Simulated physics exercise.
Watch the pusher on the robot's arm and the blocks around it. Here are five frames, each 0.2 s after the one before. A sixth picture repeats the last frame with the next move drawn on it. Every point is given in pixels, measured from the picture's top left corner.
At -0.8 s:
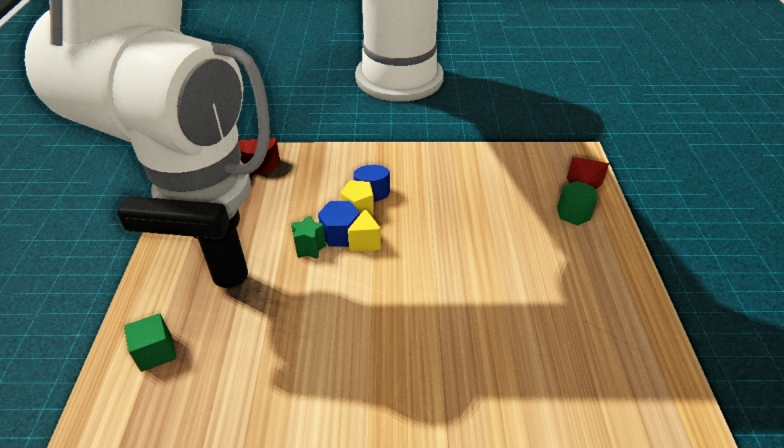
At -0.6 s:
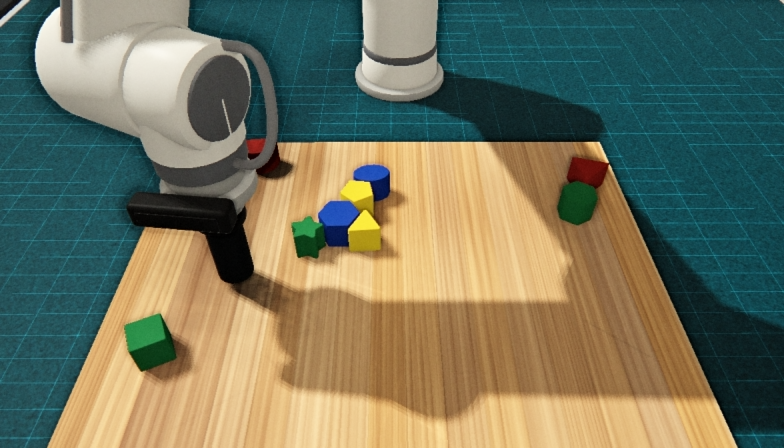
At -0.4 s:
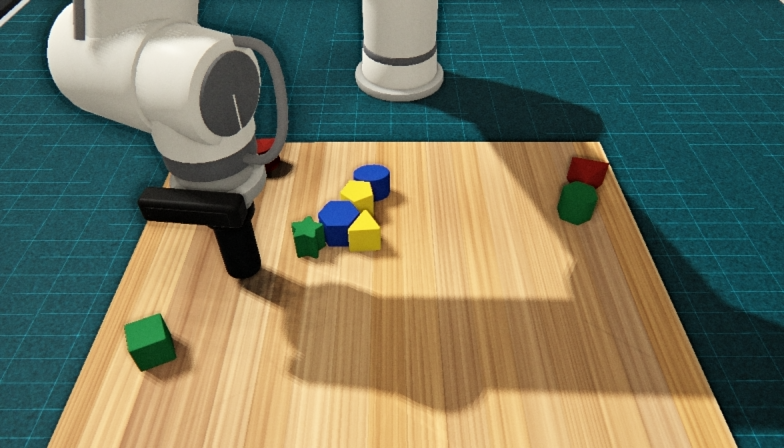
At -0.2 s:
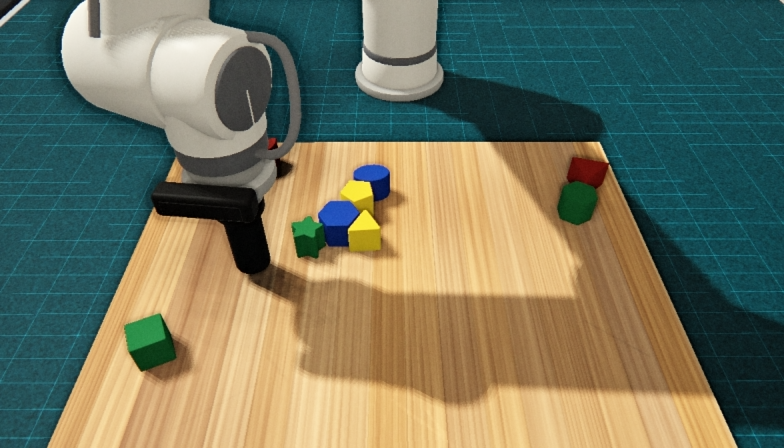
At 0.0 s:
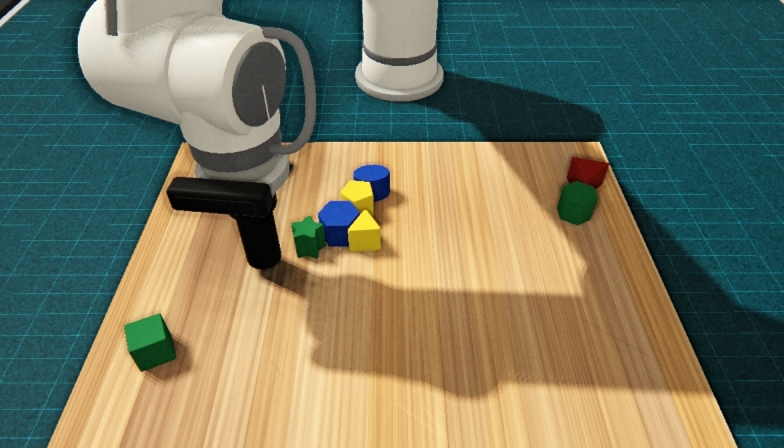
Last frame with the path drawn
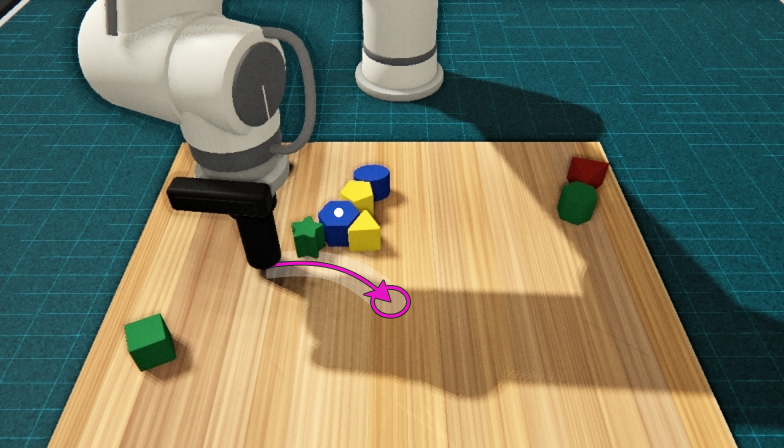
A white robot arm with a black pusher moved slowly a short way right and slightly back over a wooden board, while the green, blue, yellow and red blocks around it stayed still.
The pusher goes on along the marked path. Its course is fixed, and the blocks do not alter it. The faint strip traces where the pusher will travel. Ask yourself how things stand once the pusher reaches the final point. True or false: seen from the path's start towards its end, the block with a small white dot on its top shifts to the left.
That claim is true.
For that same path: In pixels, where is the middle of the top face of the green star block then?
The middle of its top is at (329, 224).
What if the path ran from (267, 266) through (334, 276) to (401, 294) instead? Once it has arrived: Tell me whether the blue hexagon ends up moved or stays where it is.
It does get moved.
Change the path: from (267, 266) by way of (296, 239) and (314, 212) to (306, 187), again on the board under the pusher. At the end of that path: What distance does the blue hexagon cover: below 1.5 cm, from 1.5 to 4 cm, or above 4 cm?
The blue hexagon moves 1.5-4 cm.
Drawn move, from (267, 266) via (313, 264) and (356, 276), ending at (390, 301); the dot is on the blue hexagon.
The first path, step by step. One third of the way, pusher at (312, 255); green star block at (324, 223), turned 55° anticlockwise; blue hexagon at (350, 207); yellow five-sided block at (365, 186), turned 15° anticlockwise; yellow three-sided block at (369, 222).
Two thirds of the way, pusher at (355, 267); green star block at (329, 224), turned 80° anticlockwise; blue hexagon at (352, 206); yellow five-sided block at (367, 185), turned 15° anticlockwise; yellow three-sided block at (369, 223).
At the end, pusher at (390, 293); green star block at (329, 224), turned 80° anticlockwise; blue hexagon at (352, 206); yellow five-sided block at (367, 185), turned 15° anticlockwise; yellow three-sided block at (369, 223).
